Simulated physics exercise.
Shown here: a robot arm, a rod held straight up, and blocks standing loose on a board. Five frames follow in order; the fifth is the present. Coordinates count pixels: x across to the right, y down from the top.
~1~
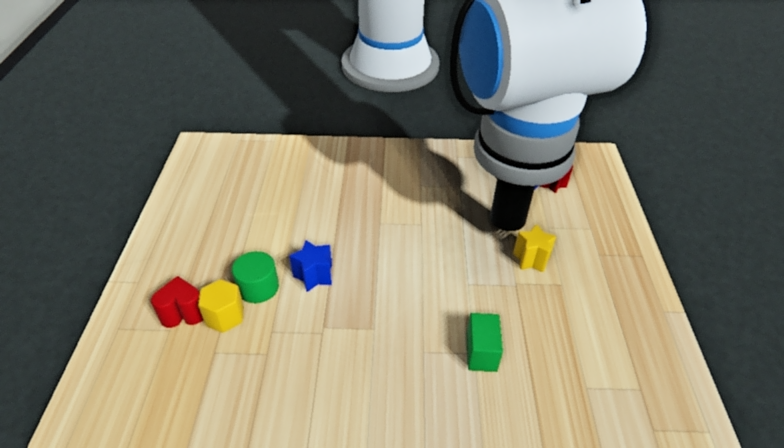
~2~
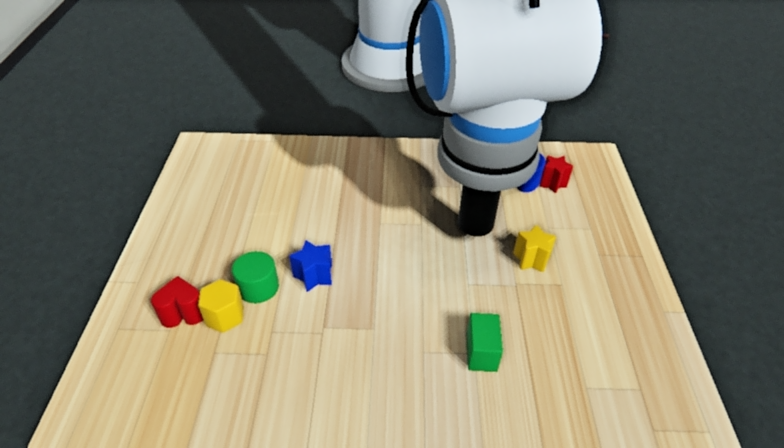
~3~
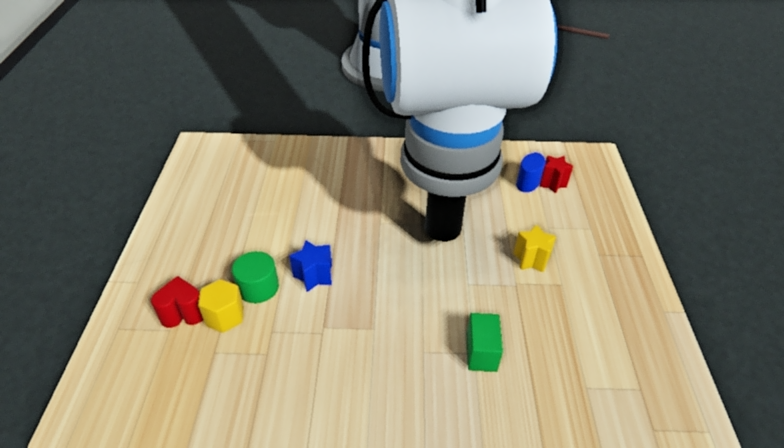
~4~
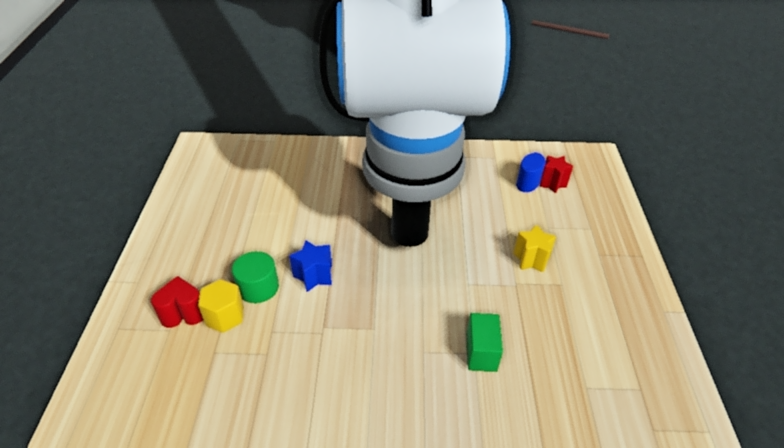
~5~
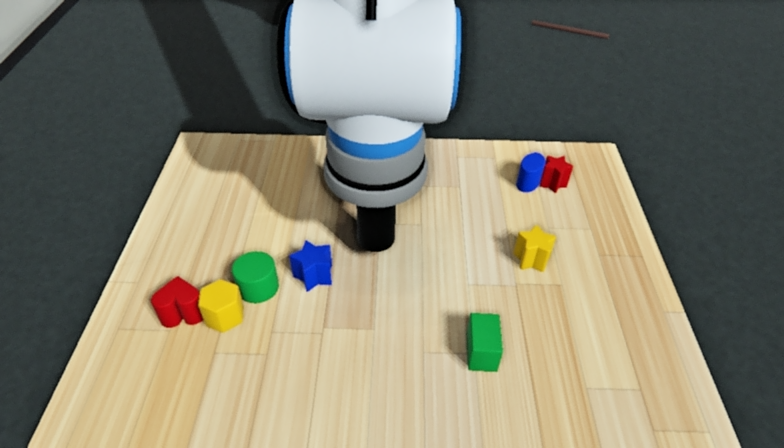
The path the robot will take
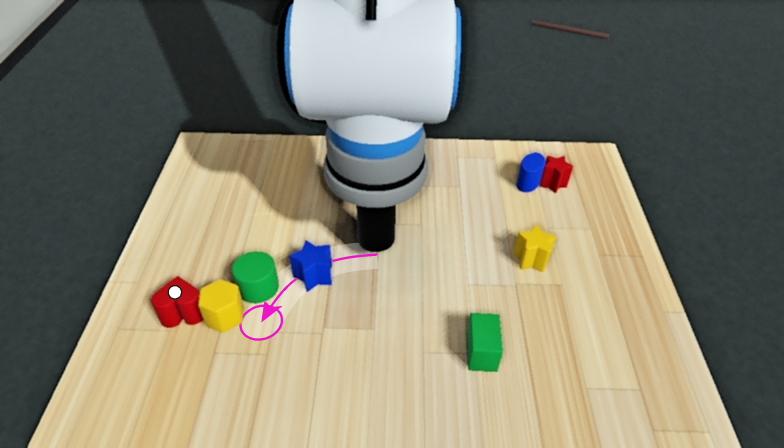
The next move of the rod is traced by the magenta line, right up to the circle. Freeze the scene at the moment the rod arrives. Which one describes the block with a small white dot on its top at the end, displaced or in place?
At the moment the path ends, the block with a small white dot on its top no longer stands where it did.
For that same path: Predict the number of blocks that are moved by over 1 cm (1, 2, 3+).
Of all the blocks, three or more travel more than a centimetre.
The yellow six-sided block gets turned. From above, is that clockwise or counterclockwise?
Seen from above, counterclockwise.
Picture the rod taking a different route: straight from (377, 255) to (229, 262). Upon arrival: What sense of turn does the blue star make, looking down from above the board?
Anticlockwise, looking down.
The drawn path runs from (377, 255) over (330, 262) and (289, 285) to (261, 322); the dot is on the red heart.
The first path, step by step. One third of the way, rod (327, 246); blue star (295, 262), turned 15° anticlockwise.
Two thirds of the way, rod (285, 270); red heart (164, 297), turned 30° clockwise; yellow six-sided block (202, 311), turned 20° anticlockwise; green circular block (214, 278); blue star (251, 280), turned 30° anticlockwise.
At the end, rod (257, 307); red heart (153, 298), turned 15° clockwise; yellow six-sided block (182, 321), turned 35° anticlockwise; green circular block (193, 282); blue star (218, 301).
